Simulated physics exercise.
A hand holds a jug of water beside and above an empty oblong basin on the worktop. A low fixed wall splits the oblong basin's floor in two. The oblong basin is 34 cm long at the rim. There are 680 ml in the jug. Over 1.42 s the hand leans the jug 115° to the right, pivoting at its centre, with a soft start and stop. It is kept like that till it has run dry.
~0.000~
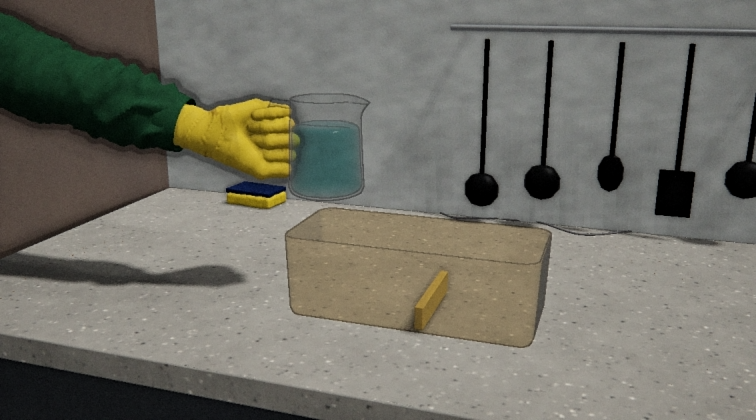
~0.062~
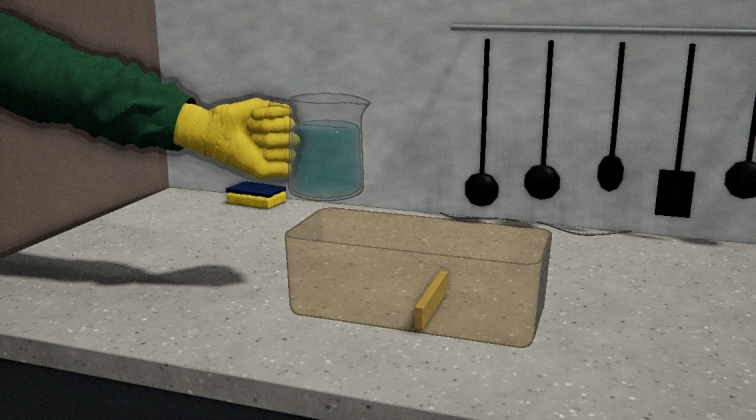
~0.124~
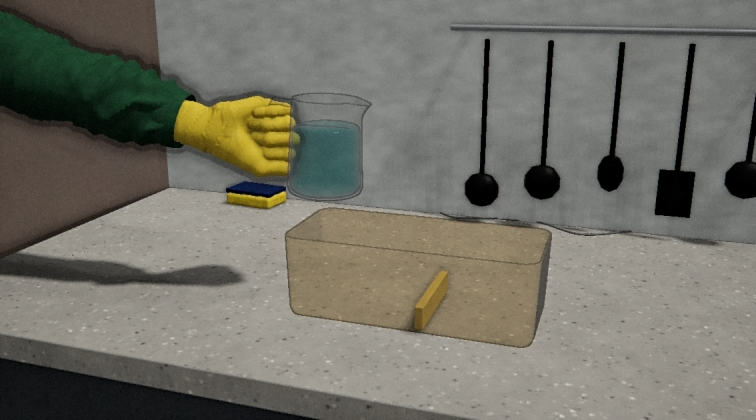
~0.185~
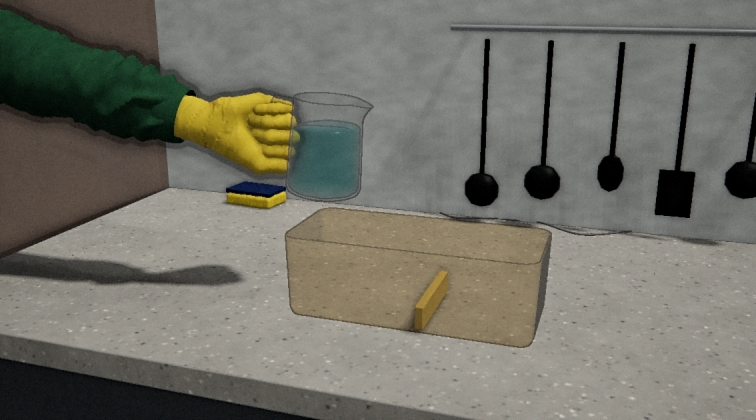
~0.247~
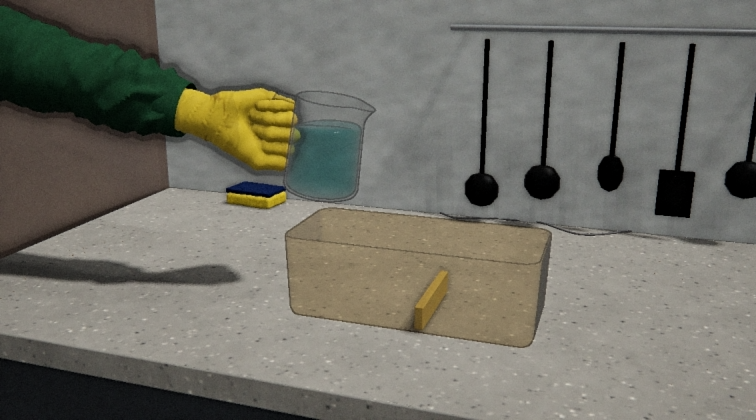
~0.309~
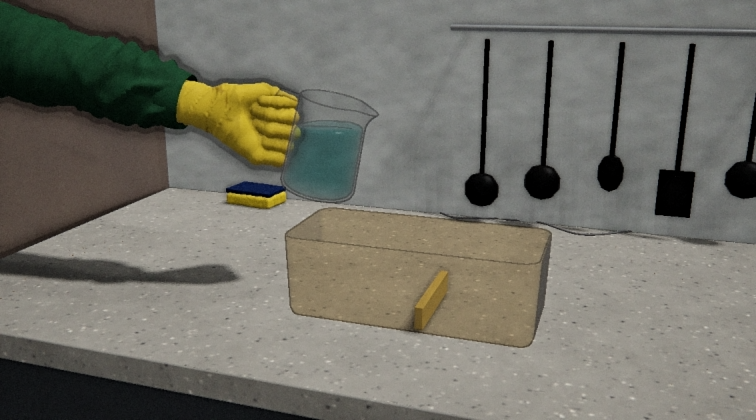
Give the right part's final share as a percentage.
About 17 per cent.
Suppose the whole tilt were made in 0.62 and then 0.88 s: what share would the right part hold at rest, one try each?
First 10, then 10 per cent.
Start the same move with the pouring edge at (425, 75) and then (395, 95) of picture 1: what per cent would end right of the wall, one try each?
In turn about 90 and 65 per cent.
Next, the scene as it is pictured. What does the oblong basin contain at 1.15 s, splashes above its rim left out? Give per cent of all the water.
About 54 per cent.
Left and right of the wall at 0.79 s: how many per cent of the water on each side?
Near 1 on the left, 0 on the right.
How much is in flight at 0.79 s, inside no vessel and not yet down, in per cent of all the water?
Near 7 in a hundred.
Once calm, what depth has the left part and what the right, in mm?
Left about 22 mm, right about 6 mm.
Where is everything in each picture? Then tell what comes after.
Tilt 0°; pouring edge (369, 102); surface from (296, 124) to (359, 128); the oblong basin's rim runs from (304, 222) to (546, 248); the wall's top is at (432, 289), in the first frame.
Tilt 1°; pouring edge (370, 103); surface from (296, 124) to (359, 128), in the second frame.
Tilt 2°; pouring edge (371, 104); surface from (297, 123) to (359, 128), in the third frame.
Tilt 5°; pouring edge (373, 106); surface from (298, 125) to (360, 129), in the fourth frame.
Tilt 8°; pouring edge (375, 110); surface from (298, 125) to (361, 129), in the fifth frame.
Tilt 13°; pouring edge (378, 114); surface from (298, 125) to (363, 128), in the sixth frame.
By 0.79 s the tilt is 68° and 91 per cent is still to pour, 1 is left of the wall and 0 right of it.
By 1.15 s the tilt is 105° and 32 per cent is still to pour, 43 is left of the wall and 11 right of it.
By 1.52 s the tilt is 115° and 1 per cent is still to pour, 81 is left of the wall and 15 right of it.
By 1.92 s the tilt is 115° and 0 per cent is still to pour, 82 is left of the wall and 17 right of it.
At rest 82 per cent lies left of the wall, 17 right of it and 2 outside.
